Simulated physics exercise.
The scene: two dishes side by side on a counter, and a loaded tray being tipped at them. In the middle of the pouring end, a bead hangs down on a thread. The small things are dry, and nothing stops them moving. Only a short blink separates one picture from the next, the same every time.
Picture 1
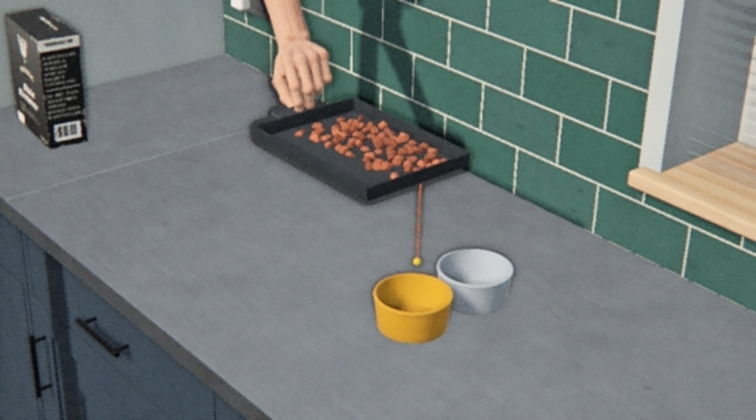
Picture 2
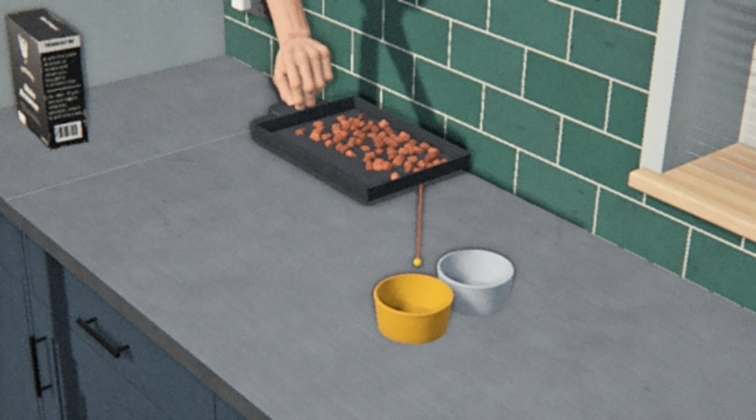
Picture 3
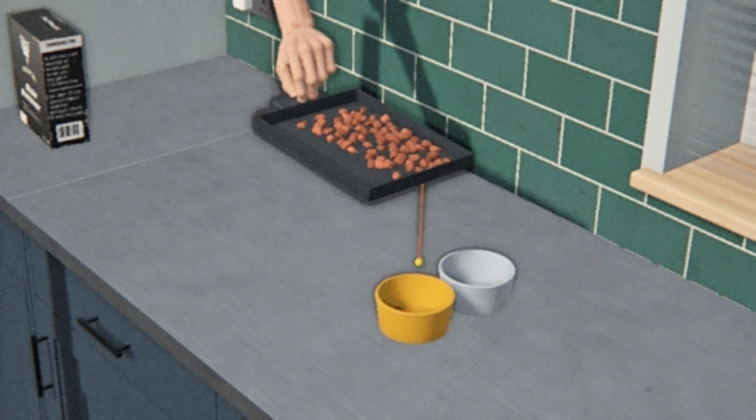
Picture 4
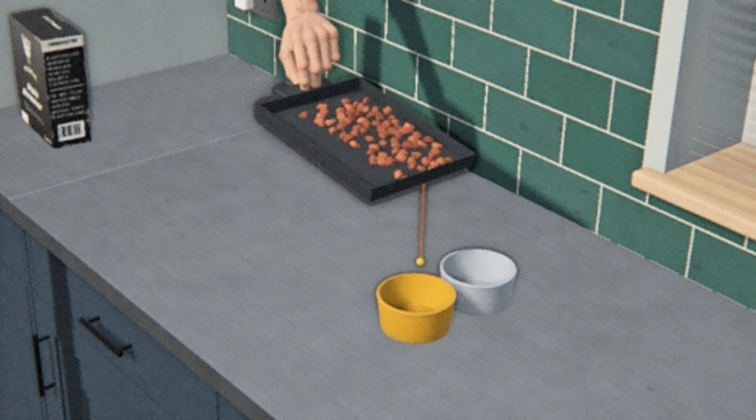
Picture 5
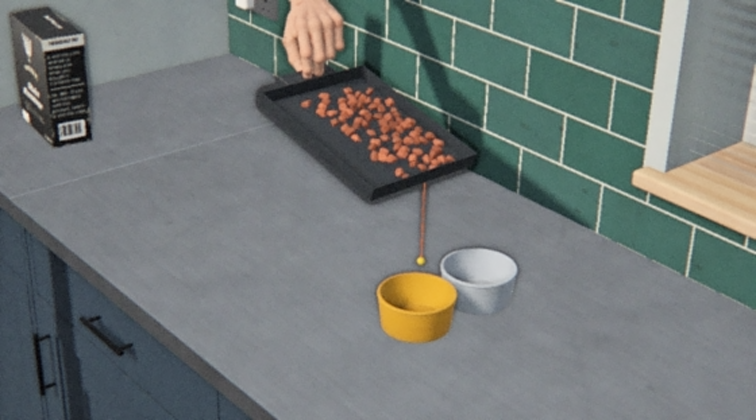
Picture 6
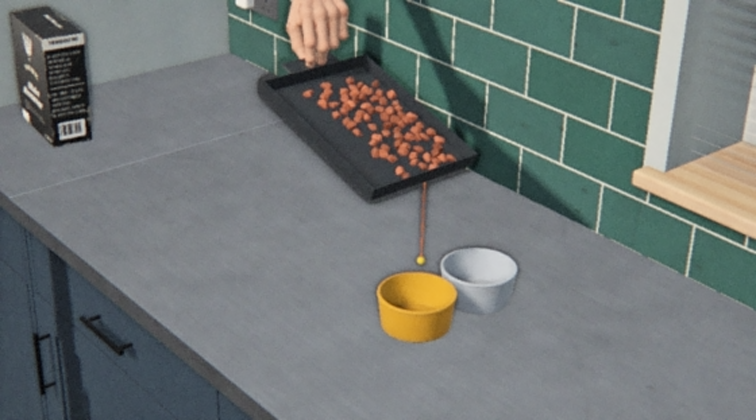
The clip shows a hand holding a dark tray of small reddish-brown pieces above a grey counter, gradually raising its back end so it tilts toward the yellow and pale dishes, while a bead hangs from its front edge.
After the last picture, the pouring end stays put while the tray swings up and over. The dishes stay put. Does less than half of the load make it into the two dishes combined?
I expect the dishes to end up with the bulk of the load.
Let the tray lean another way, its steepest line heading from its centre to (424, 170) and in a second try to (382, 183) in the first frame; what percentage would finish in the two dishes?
Roughly 90 percent first and 60 percent second.
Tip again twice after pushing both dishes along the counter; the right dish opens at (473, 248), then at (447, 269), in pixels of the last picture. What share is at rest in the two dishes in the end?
First try: Roughly 10 per cent; second try: Roughly 50 per cent.
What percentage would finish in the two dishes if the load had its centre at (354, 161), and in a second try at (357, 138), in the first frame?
It comes to about 90 per cent the first time and about 80 per cent the second.
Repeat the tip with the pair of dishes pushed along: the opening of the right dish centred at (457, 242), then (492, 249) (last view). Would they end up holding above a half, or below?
At the first place less than half, at the second under half.
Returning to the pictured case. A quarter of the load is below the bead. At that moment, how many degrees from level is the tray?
The tilt then is about 95°.
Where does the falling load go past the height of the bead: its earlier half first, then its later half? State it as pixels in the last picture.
The opening part goes through (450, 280); what follows goes through (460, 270).
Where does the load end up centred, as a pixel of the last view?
Around (436, 313), give or take.
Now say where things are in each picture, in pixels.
The first frame shows corners of the pouring end (367, 187) and (468, 152), level; middle of the load (379, 145), bits of crushed brick; left dish (438, 322); right dish (500, 294); bead on its thread (417, 262).
The second frame shows corners of the pouring end (368, 188) and (469, 153), level; middle of the load (380, 144).
The third frame shows corners of the pouring end (370, 188) and (471, 153), tipped barely, level across its low end; middle of the load (382, 141).
The fourth frame shows corners of the pouring end (372, 188) and (473, 153), tipped a little, level across its low end; middle of the load (384, 135).
The fifth frame shows corners of the pouring end (373, 188) and (475, 153), tipped a little, level across its low end; middle of the load (386, 129).
The sixth frame shows corners of the pouring end (374, 188) and (475, 153), tipped clearly, level across its low end; middle of the load (388, 125); left dish (442, 321); right dish (504, 294).
Just after the last frame, tray tipped steeply; almost all on the tray; just a few in the air.
A moment on, tray tipped right over; roughly two thirds on the tray; about a tenth in the left dish; about a tenth in the right dish; about a tenth outside both; about a tenth in the air.
Further on, tray tipped past a quarter turn; roughly half in the left dish; roughly a third in the right dish; roughly a quarter outside both.
When it is over, tray tipped past a quarter turn; roughly half in the left dish; roughly a third in the right dish; roughly a quarter outside both.
